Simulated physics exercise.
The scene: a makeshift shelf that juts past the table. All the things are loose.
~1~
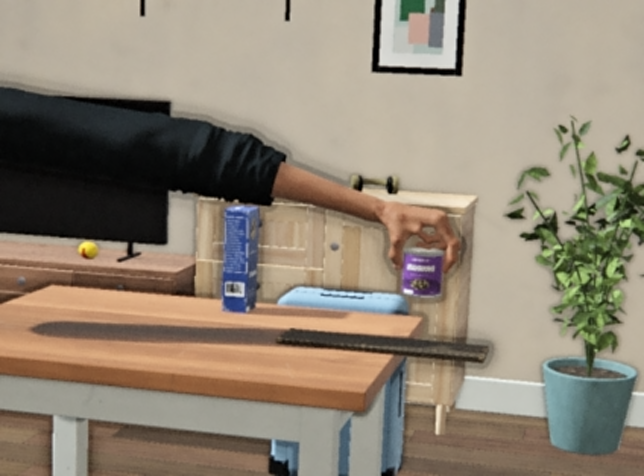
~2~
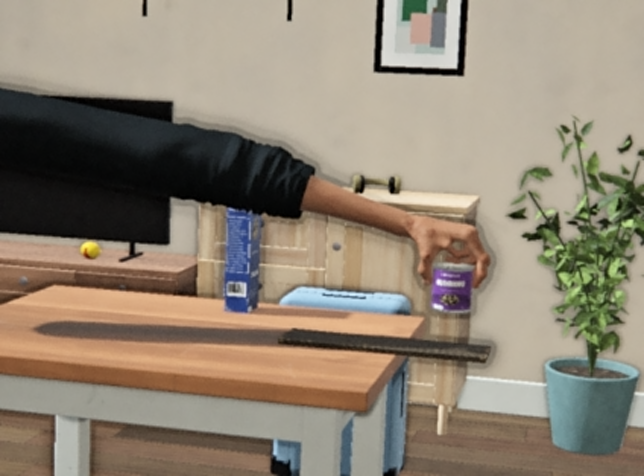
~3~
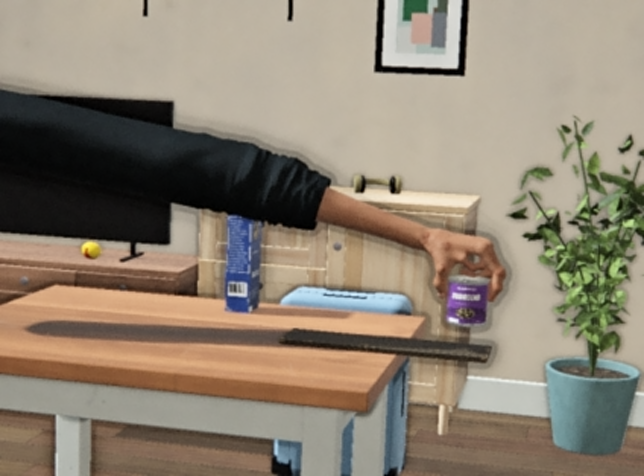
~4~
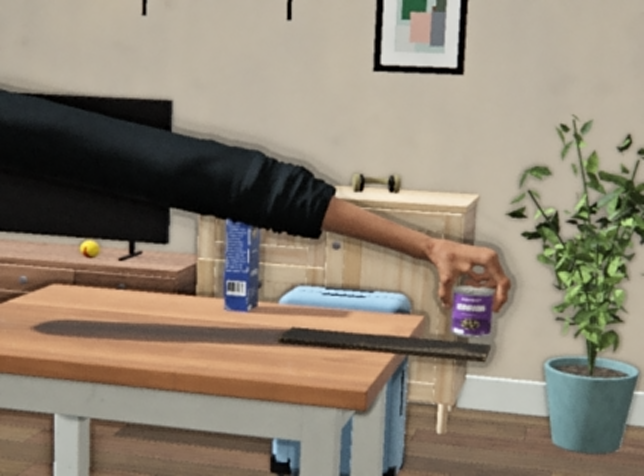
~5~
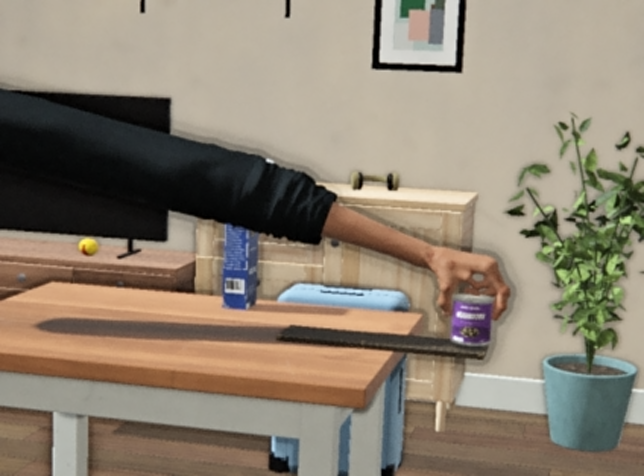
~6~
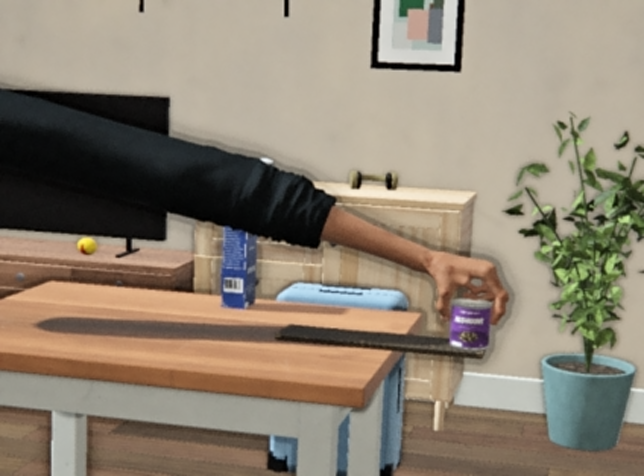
A hand in a dark sleeve carries a small purple tin rightward and downward, past the edge of a wooden table. It lowers the tin onto the overhanging end of a long dark strip lying across the tabletop and keeps hold of it, while a blue carton stands behind.
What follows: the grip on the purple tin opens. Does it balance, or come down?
In the end the board comes down.
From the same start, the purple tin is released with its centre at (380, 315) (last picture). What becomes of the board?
Then it stays on the table.
Then, 0.40 s after the last picture, purple tin now down on the floor or falling; black board tipped 74° from how it was.
Then, 0.60 s after the last picture, black board now down on the floor or falling.
Then, 0.80 s after the last picture, things are still on the move.
By the end, down on the floor or falling, purple tin and black board; blue carton in place. The board tips off the edge.
